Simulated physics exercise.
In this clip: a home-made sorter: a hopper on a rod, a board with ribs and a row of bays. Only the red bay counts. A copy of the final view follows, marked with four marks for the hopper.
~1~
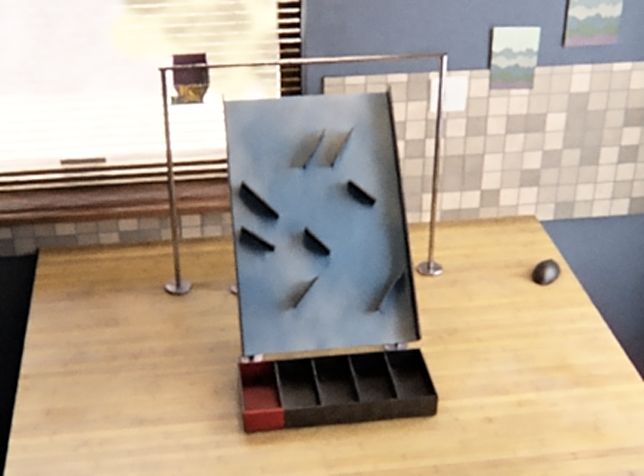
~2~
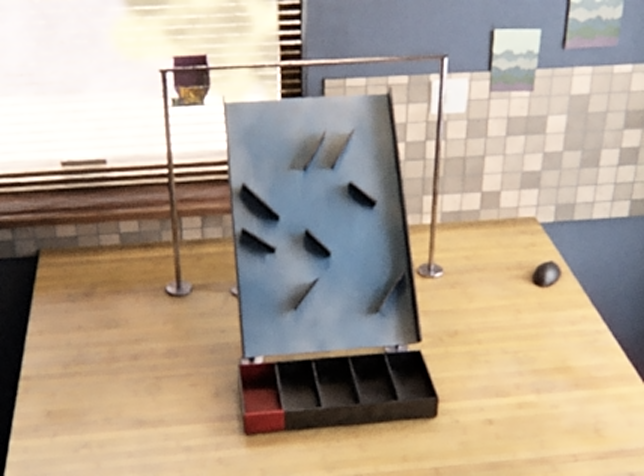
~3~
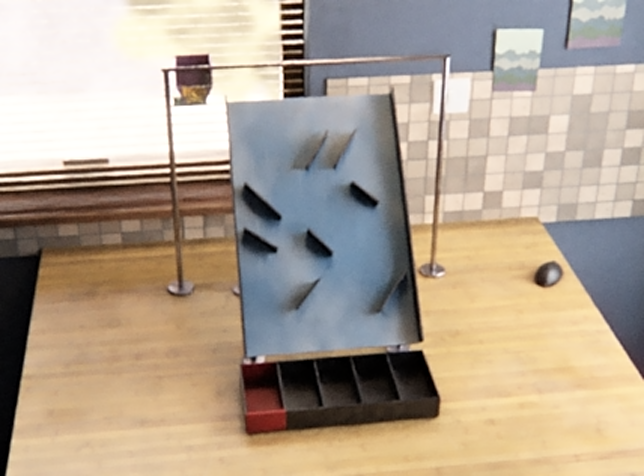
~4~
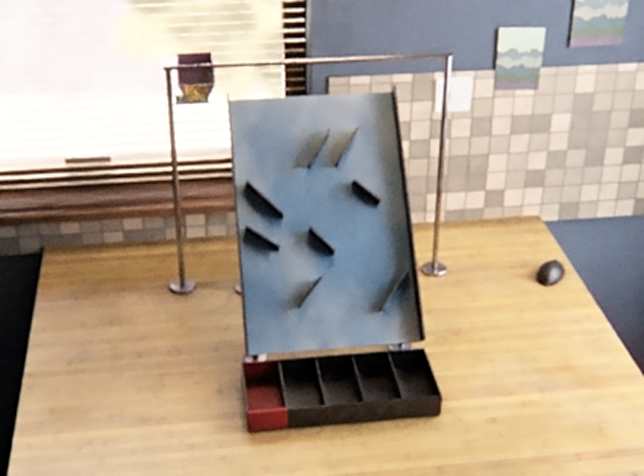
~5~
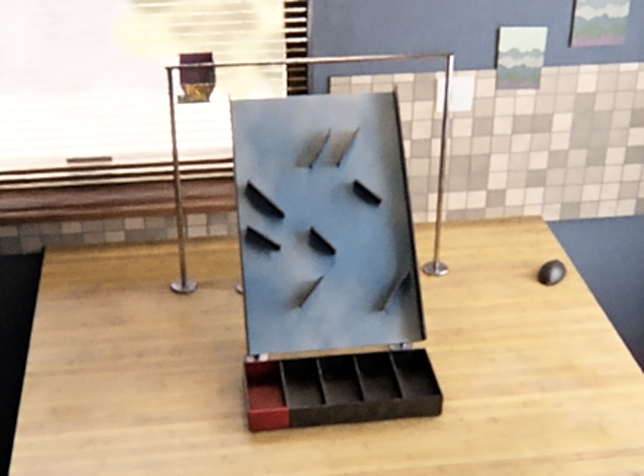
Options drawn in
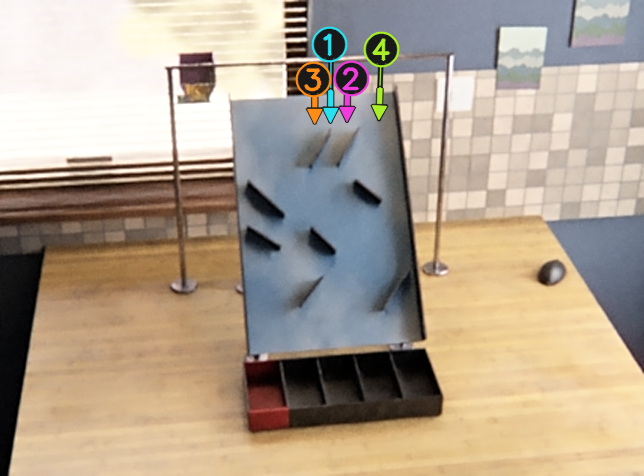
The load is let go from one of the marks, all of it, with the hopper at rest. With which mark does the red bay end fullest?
Go for 3.
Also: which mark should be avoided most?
4.
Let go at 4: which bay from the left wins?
It is the third one.
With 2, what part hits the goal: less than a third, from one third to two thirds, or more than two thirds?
It is less than a third.
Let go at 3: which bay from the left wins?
It is the first one.
On the marked copy, mark 1 meets the board at (330, 117); mark 2 meets the board at (347, 116); mark 3 meets the board at (314, 118); mark 4 meets the board at (379, 114).
For mark 1, about a third in the red bay, about two thirds in other bays, a stray few outside the box.
For mark 2, a small part in the red bay, most in other bays, a small part outside the box.
For mark 3, about half in the red bay, about a third in other bays, a small part outside the box.
For mark 4, none in the red bay, nearly all in other bays, a small part held on the board.
